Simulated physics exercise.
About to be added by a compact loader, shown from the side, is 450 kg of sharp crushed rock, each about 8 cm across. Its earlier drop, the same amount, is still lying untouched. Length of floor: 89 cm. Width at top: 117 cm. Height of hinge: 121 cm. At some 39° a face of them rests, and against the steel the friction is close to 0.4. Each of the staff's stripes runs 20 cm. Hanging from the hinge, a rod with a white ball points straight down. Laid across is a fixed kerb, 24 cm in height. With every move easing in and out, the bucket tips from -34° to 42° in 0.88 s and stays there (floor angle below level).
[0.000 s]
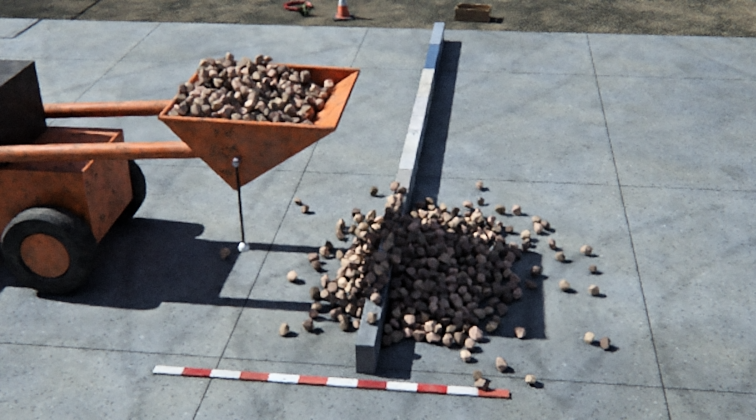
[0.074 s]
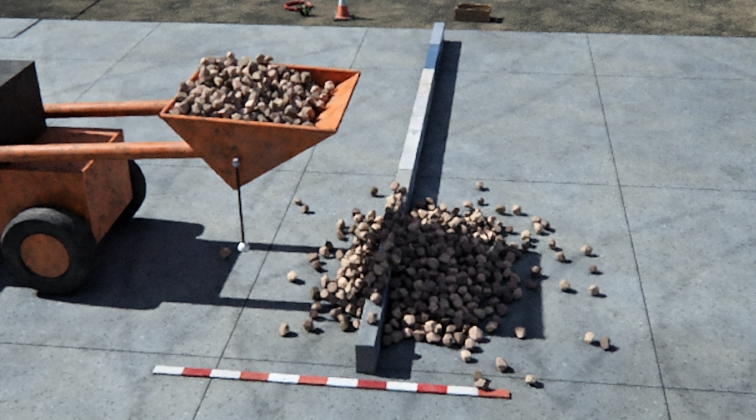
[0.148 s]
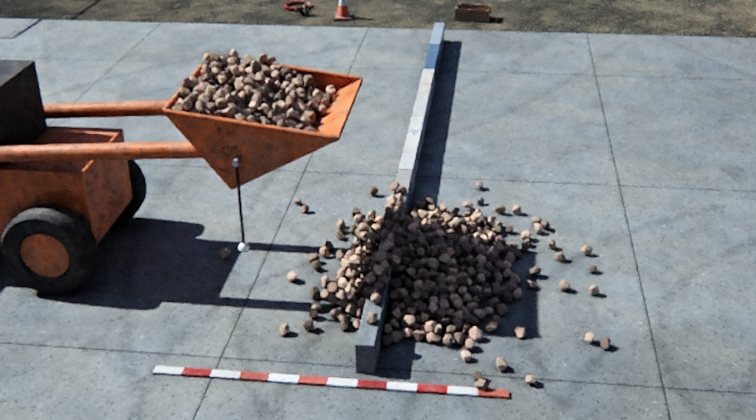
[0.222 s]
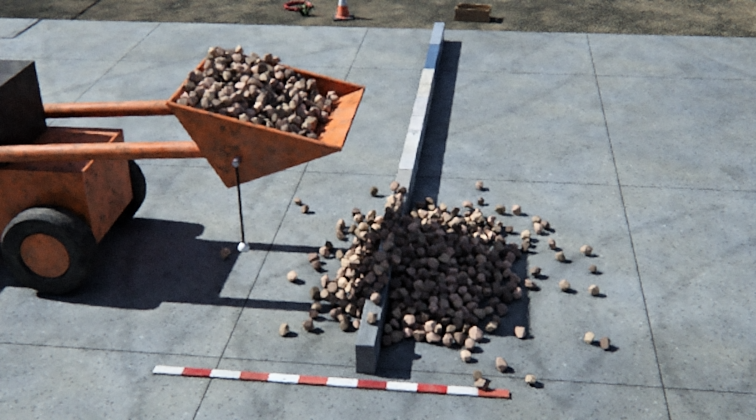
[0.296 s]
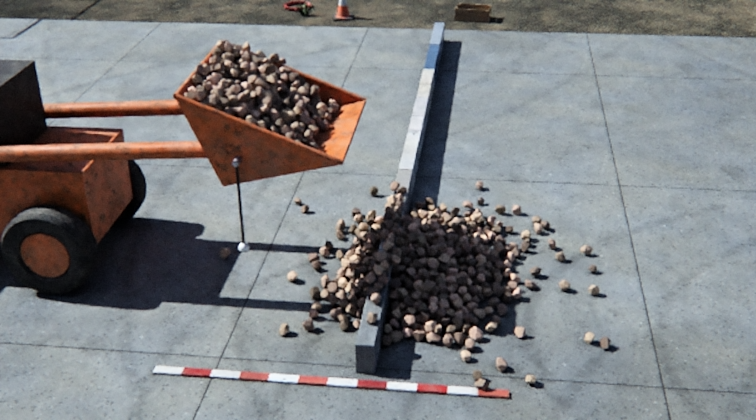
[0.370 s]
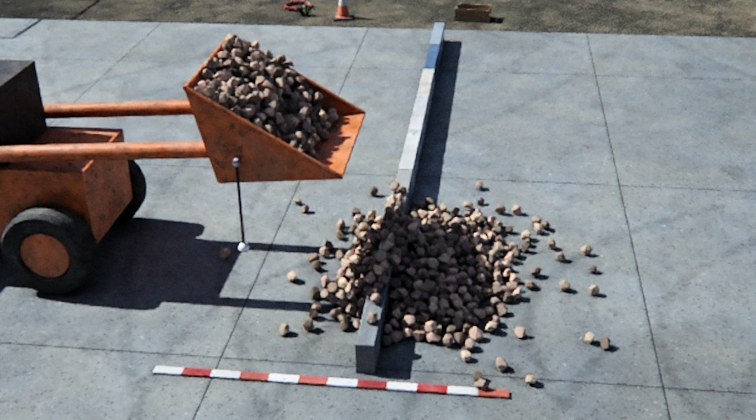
Orange loader bucket full of brown stones slowly tilting forward at its hinge, above an earlier heap straddling a long grey kerb.
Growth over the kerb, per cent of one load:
10 percent.
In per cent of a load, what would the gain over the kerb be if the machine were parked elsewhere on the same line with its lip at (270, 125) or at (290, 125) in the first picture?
Roughly 0 and 0 per cent, in that order.
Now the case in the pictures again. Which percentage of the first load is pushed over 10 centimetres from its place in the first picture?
I'd put it at about 5 per cent.
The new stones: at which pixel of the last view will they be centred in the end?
Their centre ends up near (349, 250).
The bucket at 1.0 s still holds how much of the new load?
I'd say about 65 per cent.
After 0.7 s the floor is at 30°; in per cent of one load, 100 in the bucket, 24 on this side of the kerb, 76 over the kerb; the foremost stones are at (580, 282).
After 1.0 s the floor is at 42°; in per cent of one load, 67 in the bucket, 57 on this side of the kerb, 76 over the kerb; the foremost stones are at (580, 282).
After 1.3 s the floor is at 42°; in per cent of one load, 14 in the bucket, 106 on this side of the kerb, 80 over the kerb; the foremost stones are at (580, 282).
After 4.1 s the floor is at 42°; in per cent of one load, 0 in the bucket, 114 on this side of the kerb, 86 over the kerb; the foremost stones are at (580, 282). Net gain over the kerb, 10.
